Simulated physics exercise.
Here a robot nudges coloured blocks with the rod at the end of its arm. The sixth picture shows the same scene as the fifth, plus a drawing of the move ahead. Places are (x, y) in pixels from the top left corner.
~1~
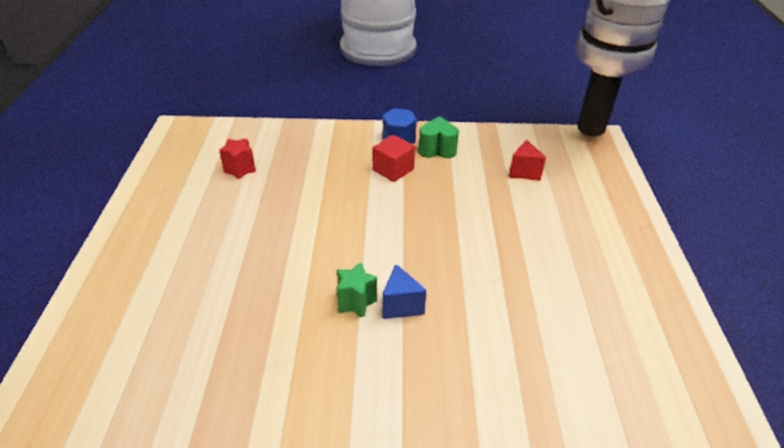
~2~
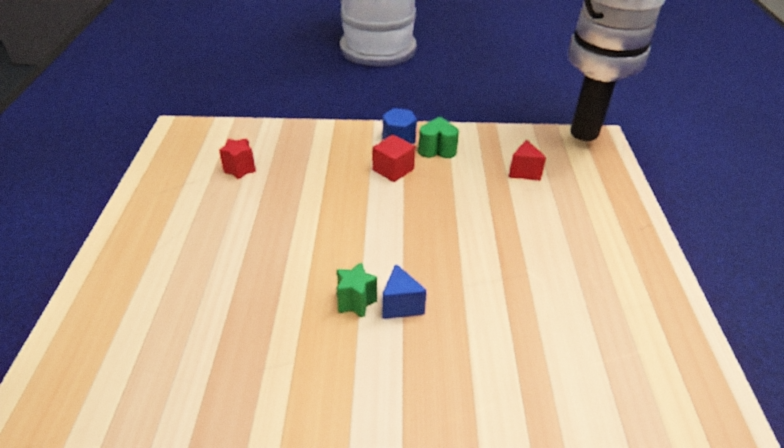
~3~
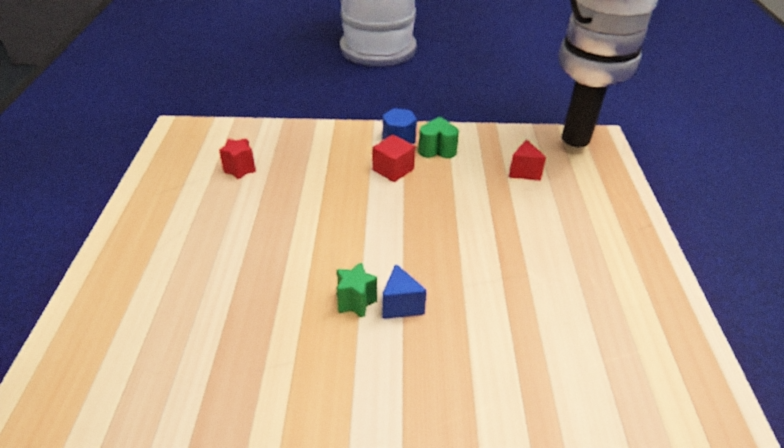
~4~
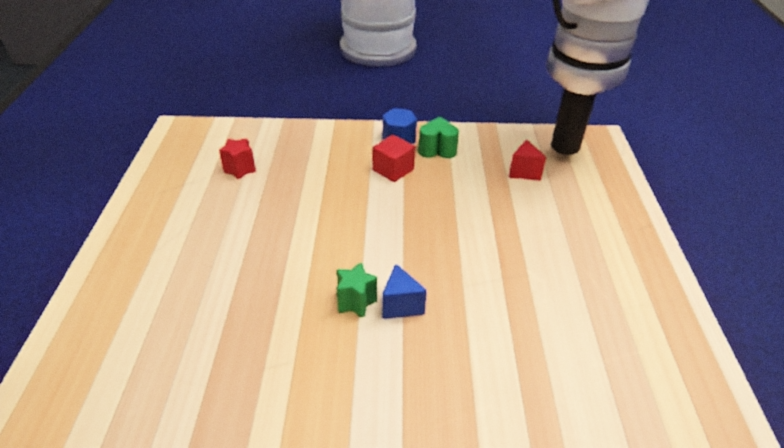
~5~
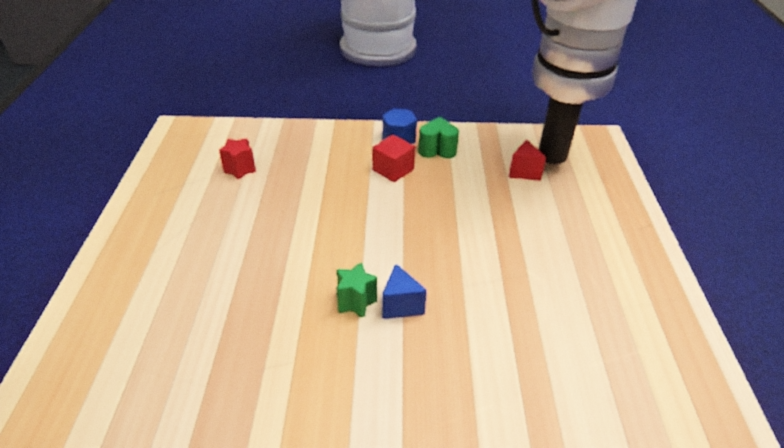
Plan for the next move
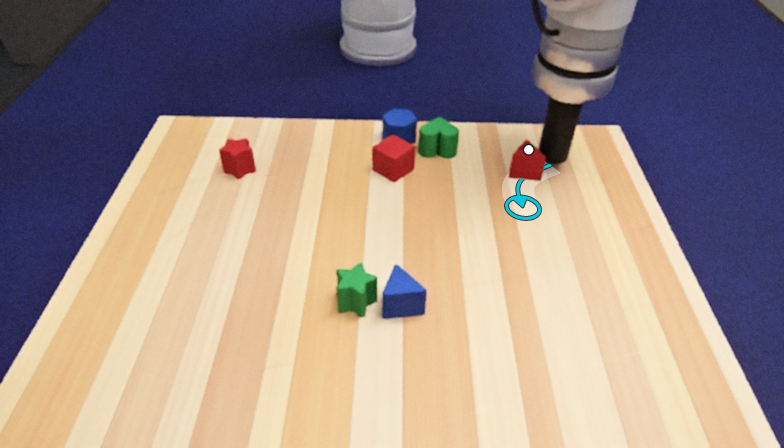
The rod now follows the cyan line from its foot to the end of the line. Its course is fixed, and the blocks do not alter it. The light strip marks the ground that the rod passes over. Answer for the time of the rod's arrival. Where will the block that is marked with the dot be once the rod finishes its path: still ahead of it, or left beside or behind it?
It comes off the rod's front.
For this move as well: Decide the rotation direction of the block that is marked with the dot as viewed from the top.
I'd predict that, seen from above, the block that is marked with the dot rotates clockwise.
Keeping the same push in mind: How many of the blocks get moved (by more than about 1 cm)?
Moved: 1.
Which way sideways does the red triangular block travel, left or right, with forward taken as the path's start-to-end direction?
The red triangular block is shifted sideways to the right, facing along the path from start to end.
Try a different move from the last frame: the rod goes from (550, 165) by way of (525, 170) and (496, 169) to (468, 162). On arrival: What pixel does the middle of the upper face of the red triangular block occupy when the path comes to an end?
It will likely be found at (486, 158).
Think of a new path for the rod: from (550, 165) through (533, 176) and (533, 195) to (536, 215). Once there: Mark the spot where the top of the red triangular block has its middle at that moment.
The middle of its upper face should be somewhere near (510, 158).
Drawn move, from (550, 165) through (529, 174) and (518, 188) to (523, 208); the dot is on the red triangular block.
On the path given first. Halfway along, rod (523, 172); red triangular block (501, 160), turned 20° clockwise.
At the end, rod (525, 199); red triangular block (496, 162), turned 30° clockwise.
